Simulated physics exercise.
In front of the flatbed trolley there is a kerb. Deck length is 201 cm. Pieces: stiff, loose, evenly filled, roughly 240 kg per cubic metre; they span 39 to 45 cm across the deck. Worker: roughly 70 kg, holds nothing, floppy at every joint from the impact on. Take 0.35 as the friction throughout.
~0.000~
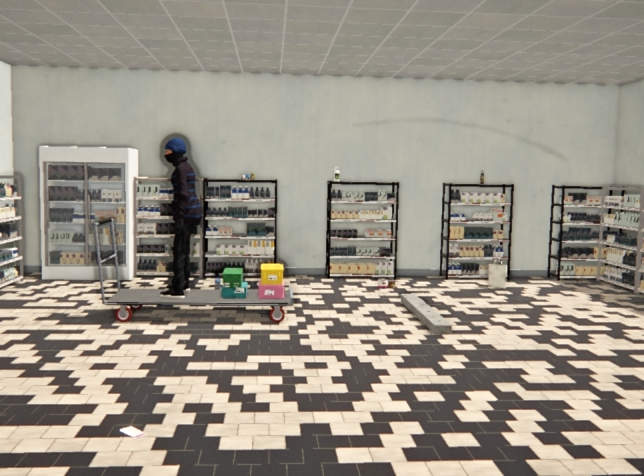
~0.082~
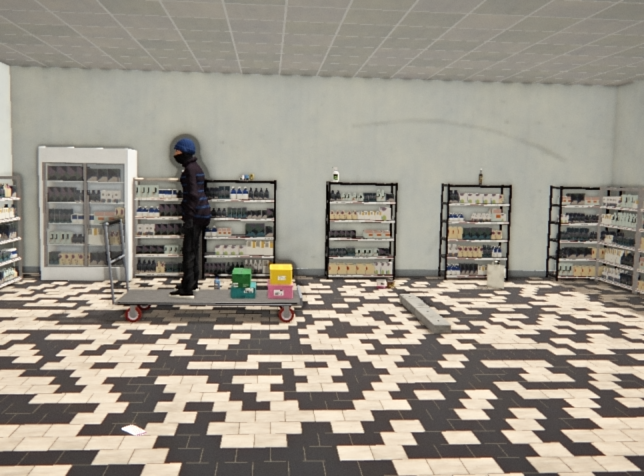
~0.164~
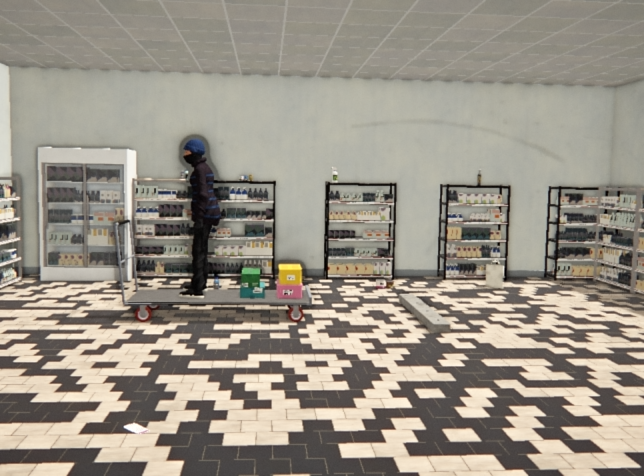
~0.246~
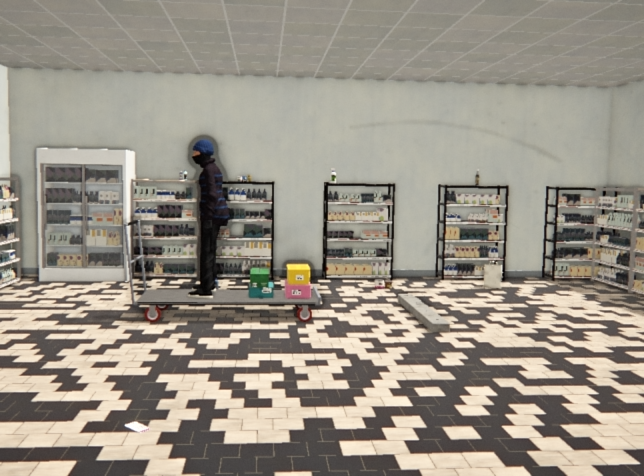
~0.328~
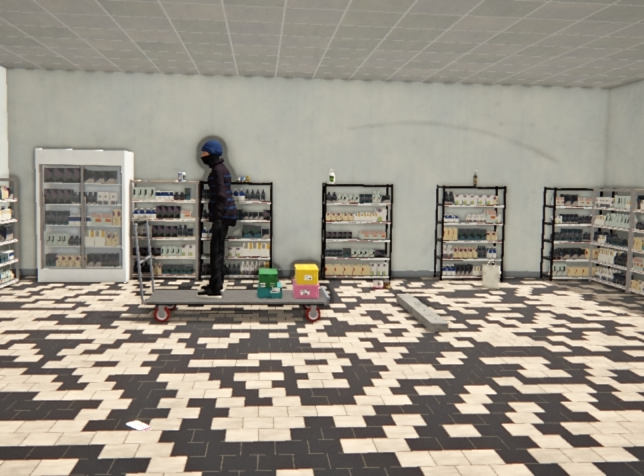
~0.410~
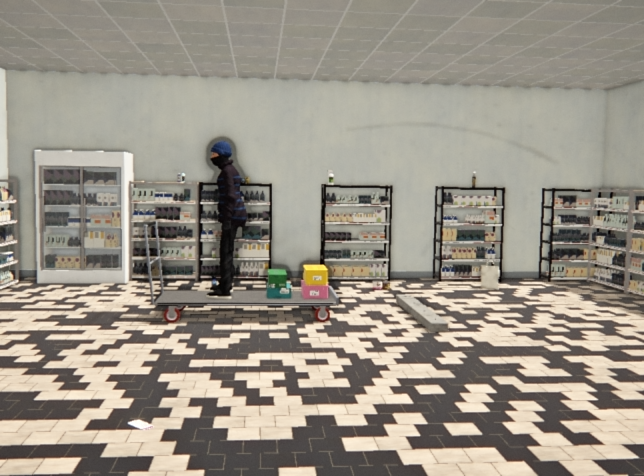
A shop interior with pale walls, a tiled ceiling and a black-and-cream patterned floor is seen side-on from a distance, with stocked shelves and a glass-fronted cooler behind. A dark-clothed figure in blue headgear stands on a grey flatbed trolley near green, yellow and pink boxes, with a low kerb to the right. The trolley rolls steadily rightward, carrying the upright figure and boxes, while the view shifts very slightly.
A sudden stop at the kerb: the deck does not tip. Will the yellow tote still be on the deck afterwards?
No, it comes off the front.
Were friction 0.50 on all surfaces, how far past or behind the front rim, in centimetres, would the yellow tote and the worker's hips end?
Yellow 30 past, hips 30 behind.
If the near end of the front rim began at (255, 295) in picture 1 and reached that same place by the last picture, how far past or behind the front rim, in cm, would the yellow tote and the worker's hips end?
Then yellow 100 past, hips 20 past.
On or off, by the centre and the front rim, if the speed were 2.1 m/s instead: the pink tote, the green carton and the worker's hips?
With that change: Pink staying, green staying, hips going.
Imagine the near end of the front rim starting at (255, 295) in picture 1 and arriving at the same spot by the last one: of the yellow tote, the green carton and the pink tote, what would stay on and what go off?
In that case the yellow item would go over, the green item would stay put and the pink item would stay put.
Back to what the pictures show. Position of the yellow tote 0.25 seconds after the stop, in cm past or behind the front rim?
Behind the rim by about 0 cm.
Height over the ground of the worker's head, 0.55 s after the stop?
Height: Approx. 80 cm.
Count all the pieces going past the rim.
I make the total 1.
After 1.19 s the deck stops.
After 1.44 s the yellow tote is 0 cm behind the rim, tilted 5°, near (419, 276) in the last picture's view.
After 1.74 s the yellow tote is 18 cm past the rim, tilted 105°, near (433, 298) in the last picture's view.
After 2.19 s the yellow tote is 41 cm past the rim, tilted 180°, near (452, 308) in the last picture's view.
Final state at 4.5 s, past the rim, yellow tote; behind it, pink tote, green carton, teal parcel and the worker's hips.
